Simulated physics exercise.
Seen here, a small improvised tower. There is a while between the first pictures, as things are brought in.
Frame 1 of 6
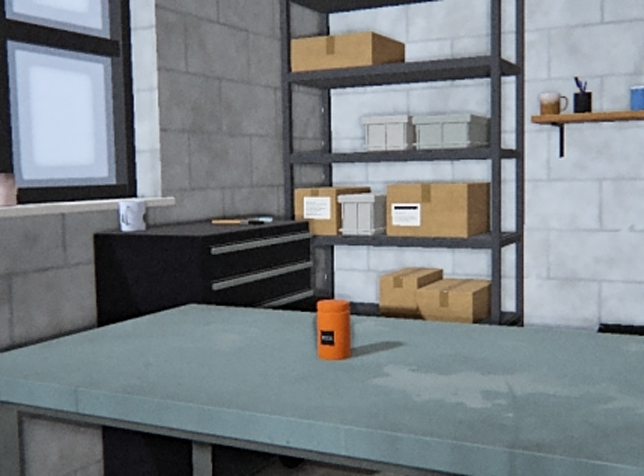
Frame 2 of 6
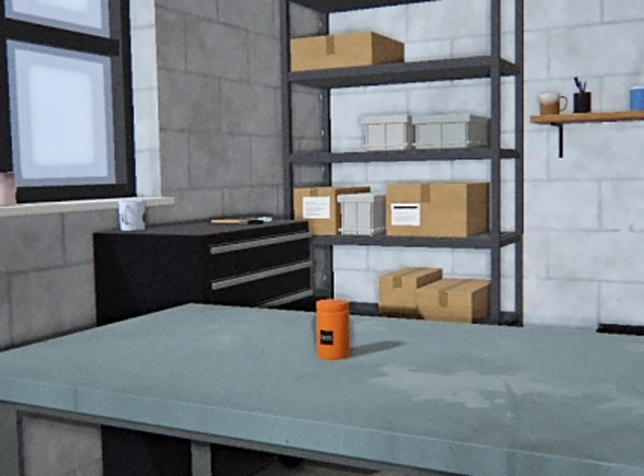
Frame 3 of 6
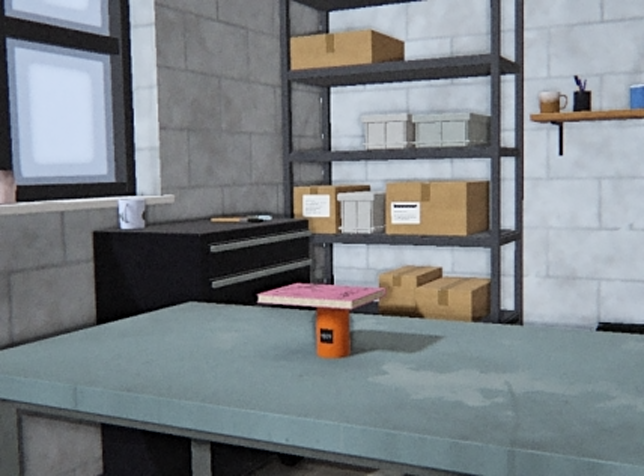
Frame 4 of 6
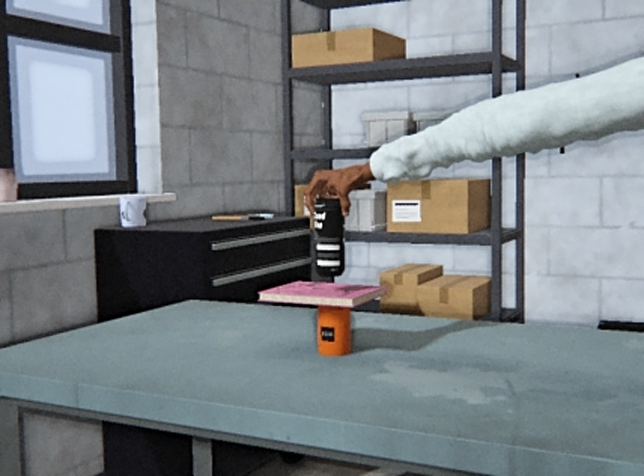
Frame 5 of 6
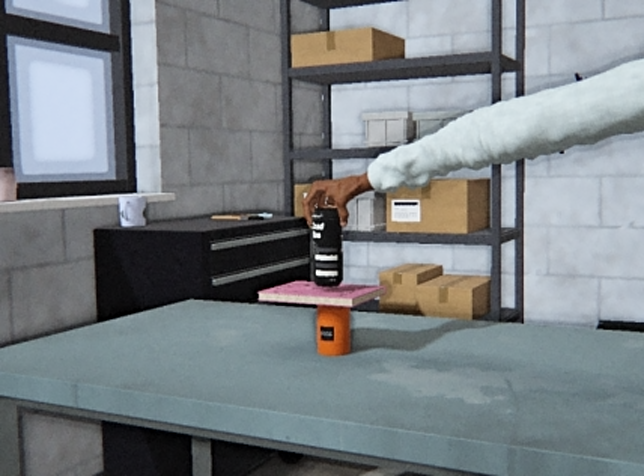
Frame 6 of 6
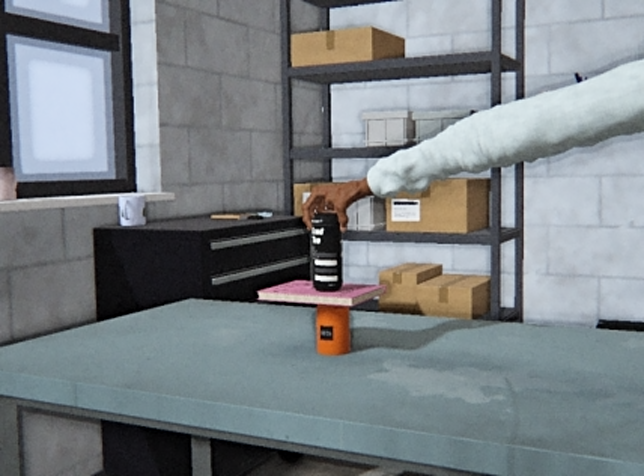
A pink slab appears on top of an orange jar standing on a grey-green table, and then a hand reaching in from the right lowers a black can onto the slab, keeping hold of it.
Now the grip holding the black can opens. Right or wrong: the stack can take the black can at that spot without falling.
Right.
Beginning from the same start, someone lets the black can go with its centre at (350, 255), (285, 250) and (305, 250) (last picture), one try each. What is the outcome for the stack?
The stack remains standing the first time, tumbles down the second time, and tumbles down the third time.
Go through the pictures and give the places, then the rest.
In the first picture, the last thing is not in view yet; orange jar (334, 329).
In the second picture, the last thing is not in view yet; orange jar (333, 329).
In the third picture, the last thing is not in view yet; orange jar (333, 327).
In the fourth picture, coming down; black can (330, 237); orange jar (334, 325).
In the fifth picture, coming down; black can (328, 247); orange jar (334, 325).
In the sixth picture, in place under the hand; black can (327, 252); orange jar (333, 325).
Then, 0.80 s later than the last frame, all is still.
Then, 1.70 s later than the last frame, black can resting near (327, 253).
When it is over, all 3 as before. End places, in pixels of the last picture, black can near (327, 253). The stack stays up.
